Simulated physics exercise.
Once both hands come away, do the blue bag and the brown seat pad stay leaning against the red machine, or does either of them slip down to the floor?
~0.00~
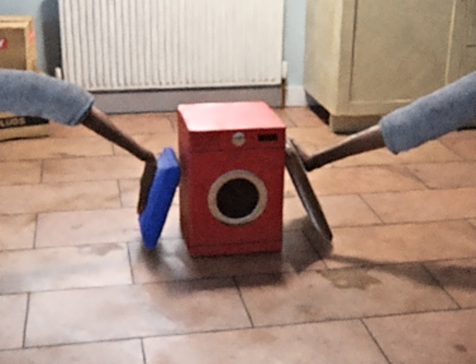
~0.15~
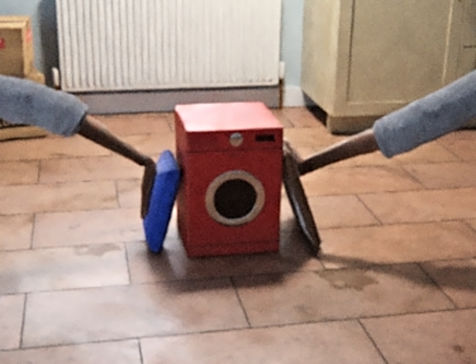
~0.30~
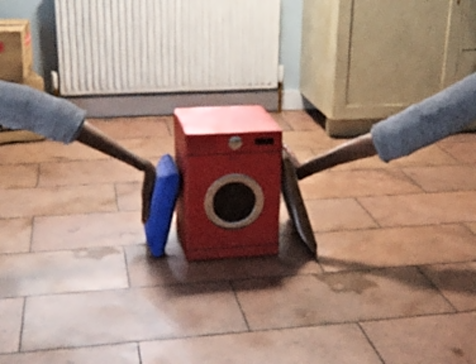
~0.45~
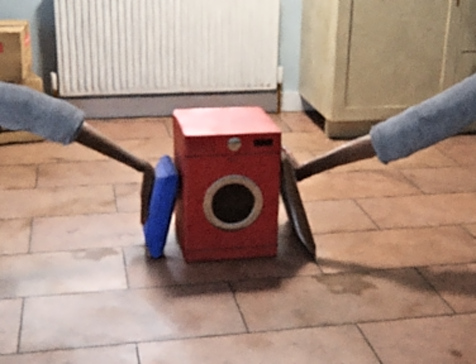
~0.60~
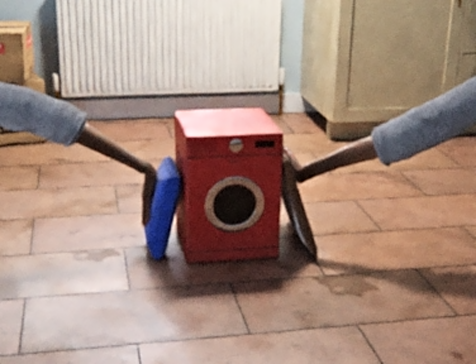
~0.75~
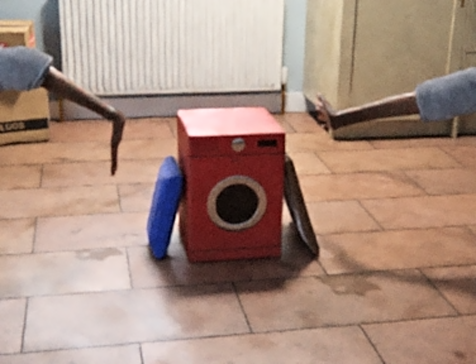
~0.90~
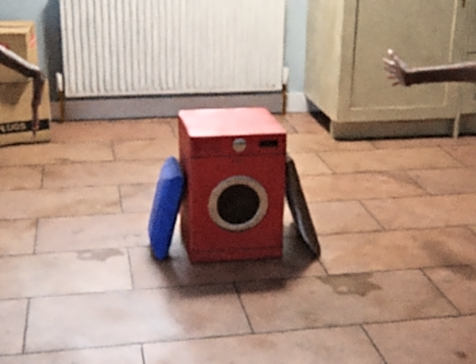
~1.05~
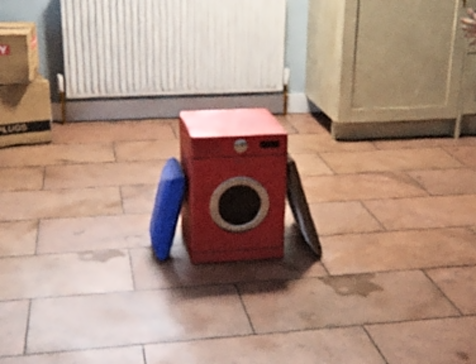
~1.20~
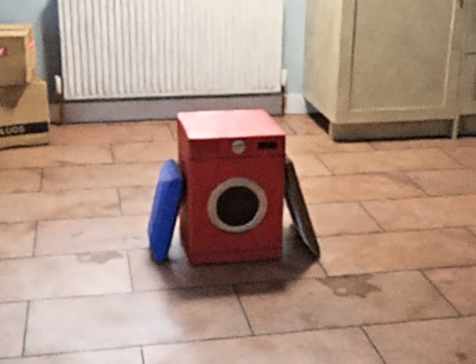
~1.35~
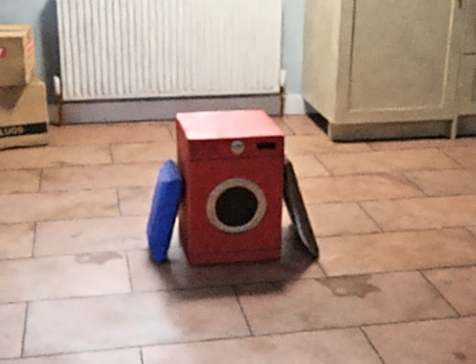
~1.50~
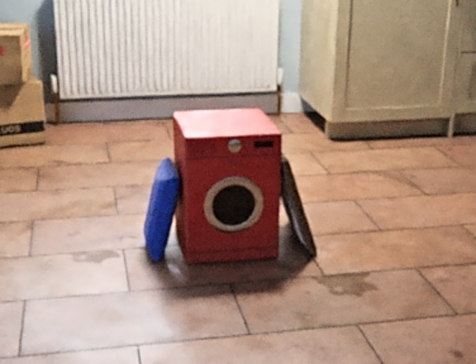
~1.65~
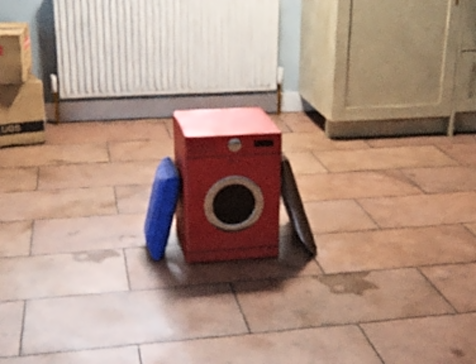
Both stay up. The blue bag remains propped on the left side of the red machine, and the brown seat pad keeps leaning on the right.
At first, a red toy-like washing machine stands on a tiled floor, with a blue soft bag leaning on its left side and a brown seat pad leaning on its right. Two hands, reaching in from either side in blue sleeves, hold the bag and the pad against it while the view sways slightly. Then both hands let go and draw back toward the edges. They leave the view, uncovering boxes at the left. The machine stays in its place, and the bag and pad both remain leaning against it at the end.
